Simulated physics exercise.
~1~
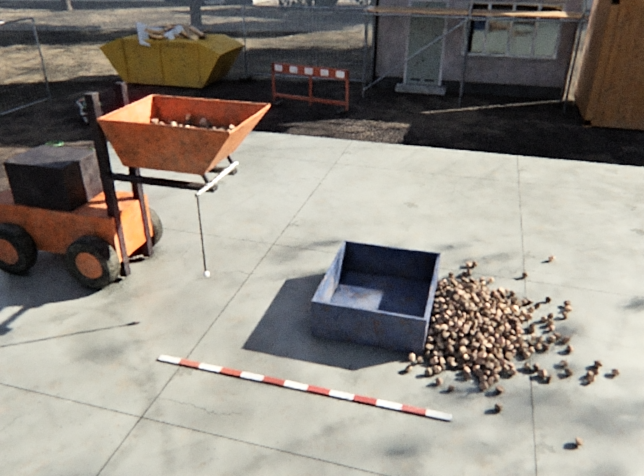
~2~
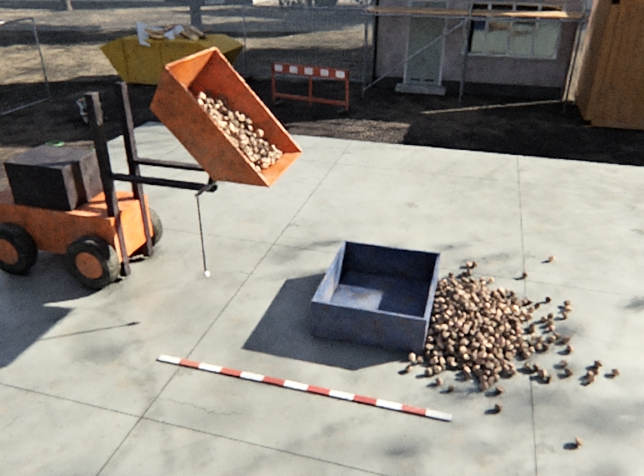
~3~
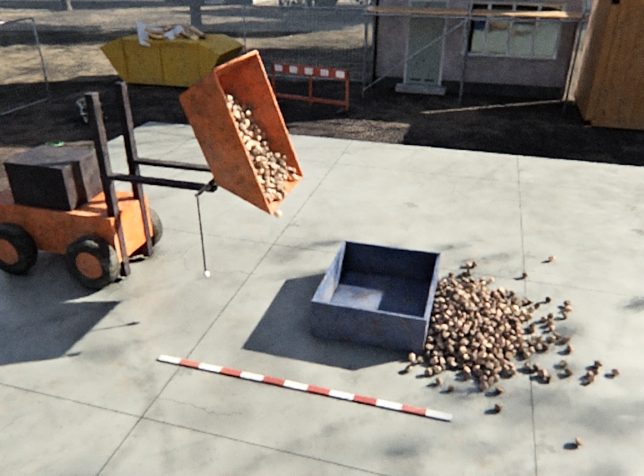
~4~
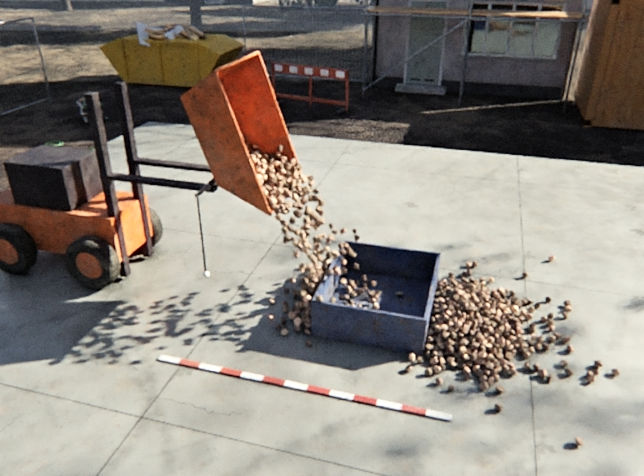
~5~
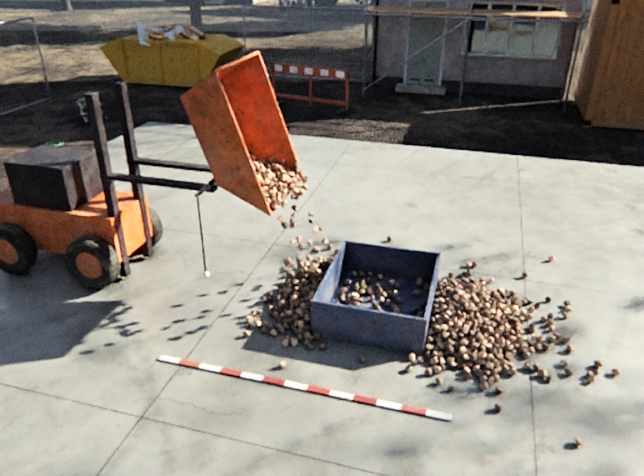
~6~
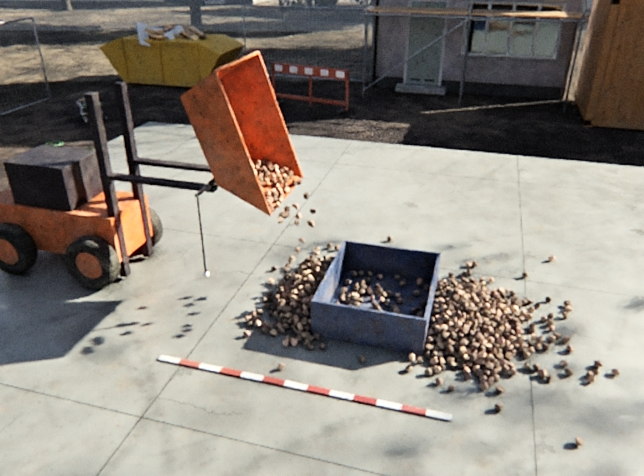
An orange fork truck tipped its raised skip in stages until brown stones poured down to the right, mostly piling up short of the blue bin while some landed inside, and a few stones stayed in the steeply tilted skip.
